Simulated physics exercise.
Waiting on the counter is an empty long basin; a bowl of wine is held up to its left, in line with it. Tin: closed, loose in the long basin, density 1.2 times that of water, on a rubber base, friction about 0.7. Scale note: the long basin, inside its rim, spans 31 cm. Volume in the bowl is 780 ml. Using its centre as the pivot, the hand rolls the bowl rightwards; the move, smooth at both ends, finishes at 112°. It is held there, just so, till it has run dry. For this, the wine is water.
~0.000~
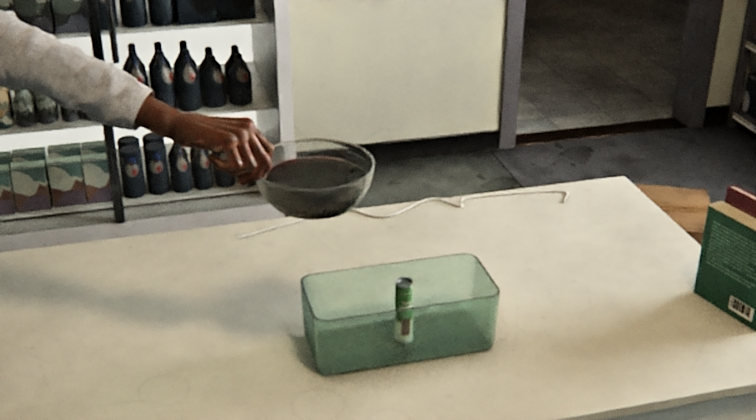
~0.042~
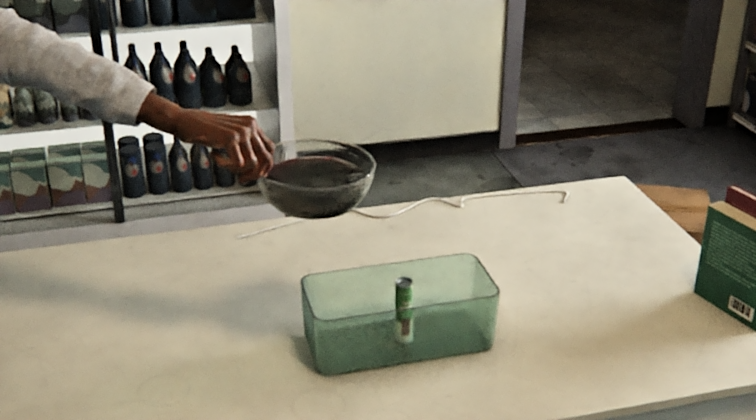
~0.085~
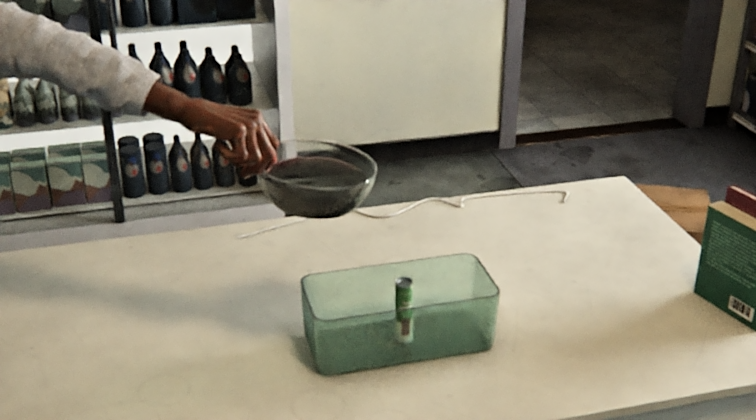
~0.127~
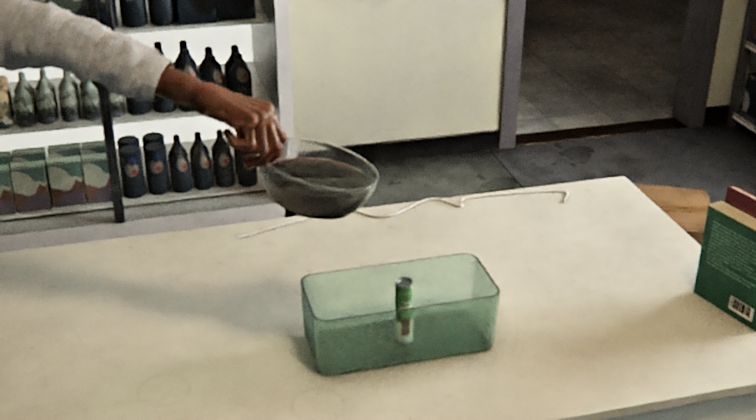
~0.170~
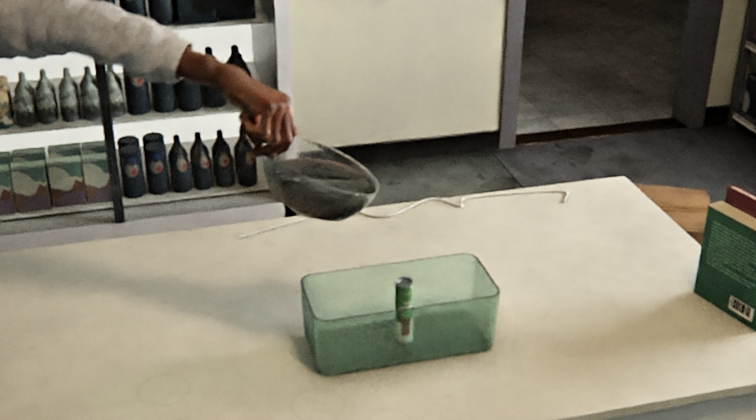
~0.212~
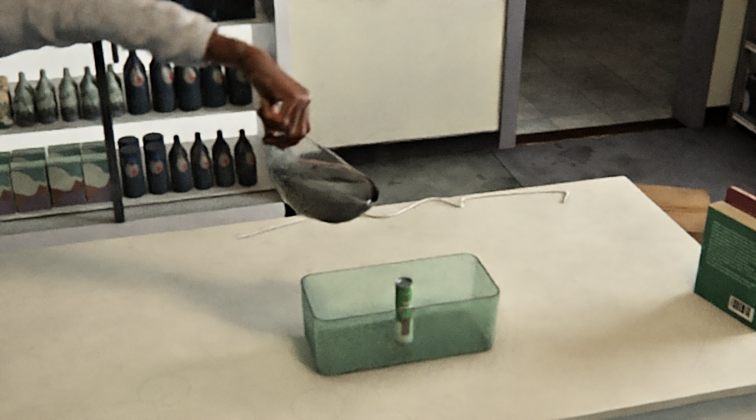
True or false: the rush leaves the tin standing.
False.
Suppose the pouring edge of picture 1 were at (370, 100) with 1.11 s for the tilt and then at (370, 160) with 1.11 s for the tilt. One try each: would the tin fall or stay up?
In the first try it remains standing; in the second it remains standing.
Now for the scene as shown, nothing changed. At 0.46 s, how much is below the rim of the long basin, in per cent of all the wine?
At that time the basin holds about 32 per cent of the liquid.
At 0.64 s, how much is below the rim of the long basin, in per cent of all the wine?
About 92 per cent.
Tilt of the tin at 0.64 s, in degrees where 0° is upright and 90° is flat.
Measured tilt, approx.: 5 degrees.
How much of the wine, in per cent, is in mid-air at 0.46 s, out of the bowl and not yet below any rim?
Roughly 64 percent.
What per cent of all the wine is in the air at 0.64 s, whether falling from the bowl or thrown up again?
Close to 6 in every hundred parts.
By 0.46 s the tilt is 106° and 3 per cent is still to pour; the tin stands where it began.
By 0.64 s the tilt is 112° and 0 per cent is still to pour; the tin leans 7°.
By 0.83 s the tilt is 112° and 0 per cent is still to pour; the tin leans 43°.
By 1.04 s the tilt is 112° and 0 per cent is still to pour; the tin lies on its side.
At rest the tin lies on its side.
